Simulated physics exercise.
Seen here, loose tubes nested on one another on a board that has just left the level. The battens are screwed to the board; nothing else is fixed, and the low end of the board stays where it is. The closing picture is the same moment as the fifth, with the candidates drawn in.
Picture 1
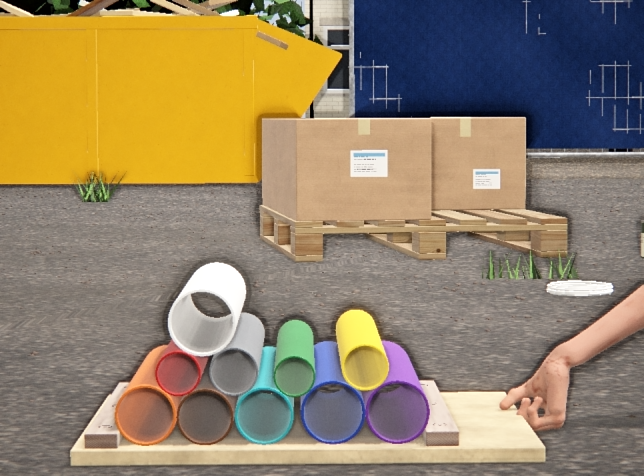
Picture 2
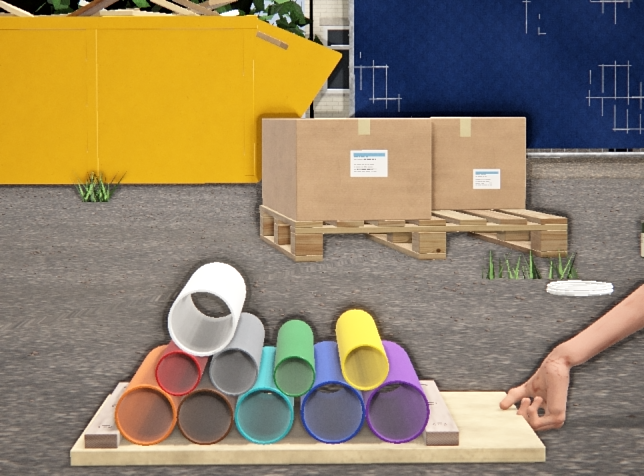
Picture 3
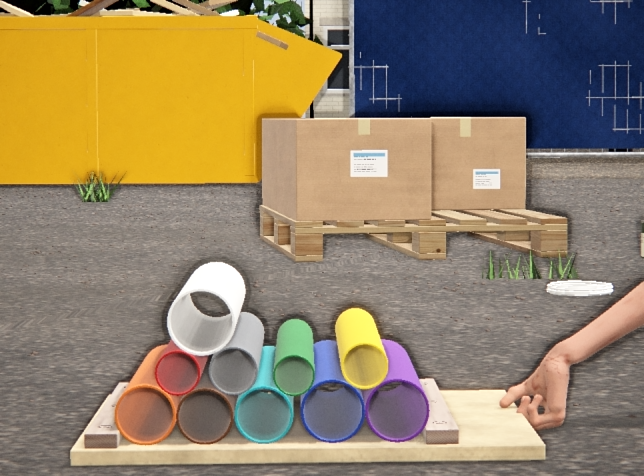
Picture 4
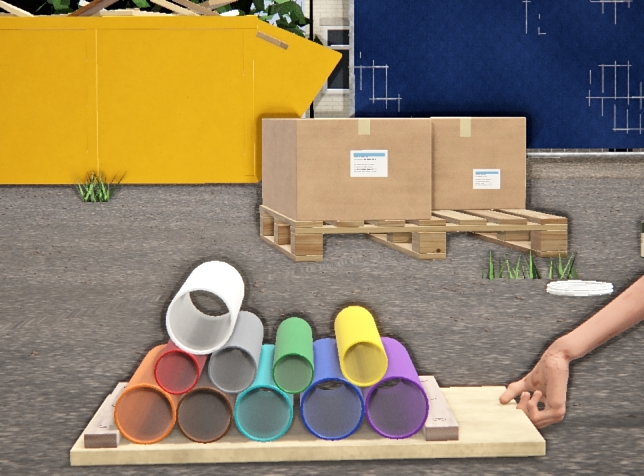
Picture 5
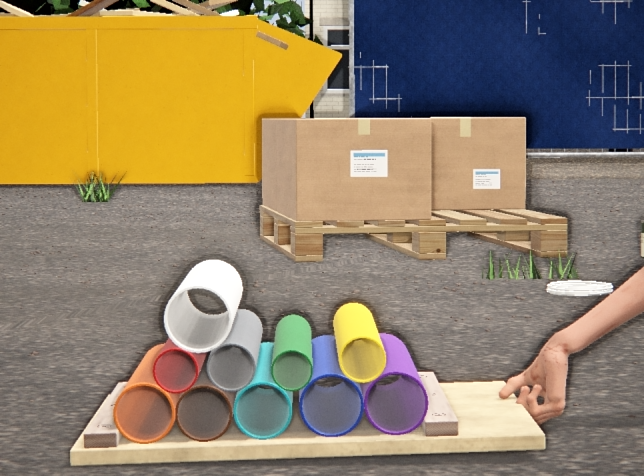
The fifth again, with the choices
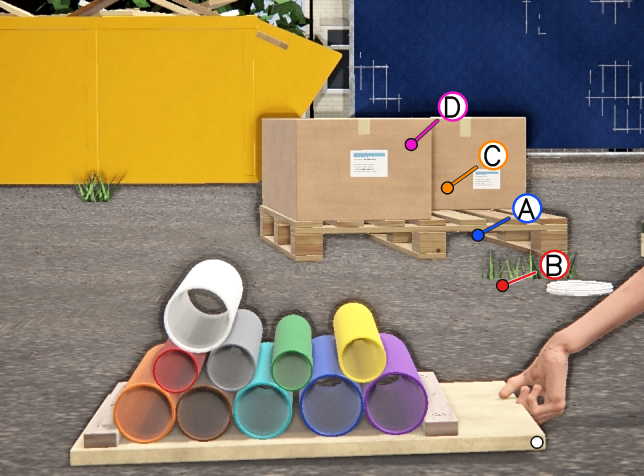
A hand tilts the board very slightly while the stacked coloured tubes barely shift.
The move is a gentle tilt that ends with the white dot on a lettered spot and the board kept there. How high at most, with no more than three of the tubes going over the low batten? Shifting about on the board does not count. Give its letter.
It can be raised to A.
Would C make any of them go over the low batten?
At C: Yes.
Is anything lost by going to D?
Yes.
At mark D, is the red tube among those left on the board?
The red tube: No.
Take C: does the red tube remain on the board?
No, with C.
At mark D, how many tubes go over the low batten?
The count is ten.
On the marked copy, A at (478, 235); B at (503, 286); C at (448, 188); D at (411, 145); the white dot at (537, 442).
Taking A. A third of the way, board at 17°.
Two thirds of the way, board at 28°.
When it is over, board at 28°, one over the low batten (white).
As for the rest, B none over the low batten; C ten over the low batten; D ten over the low batten.
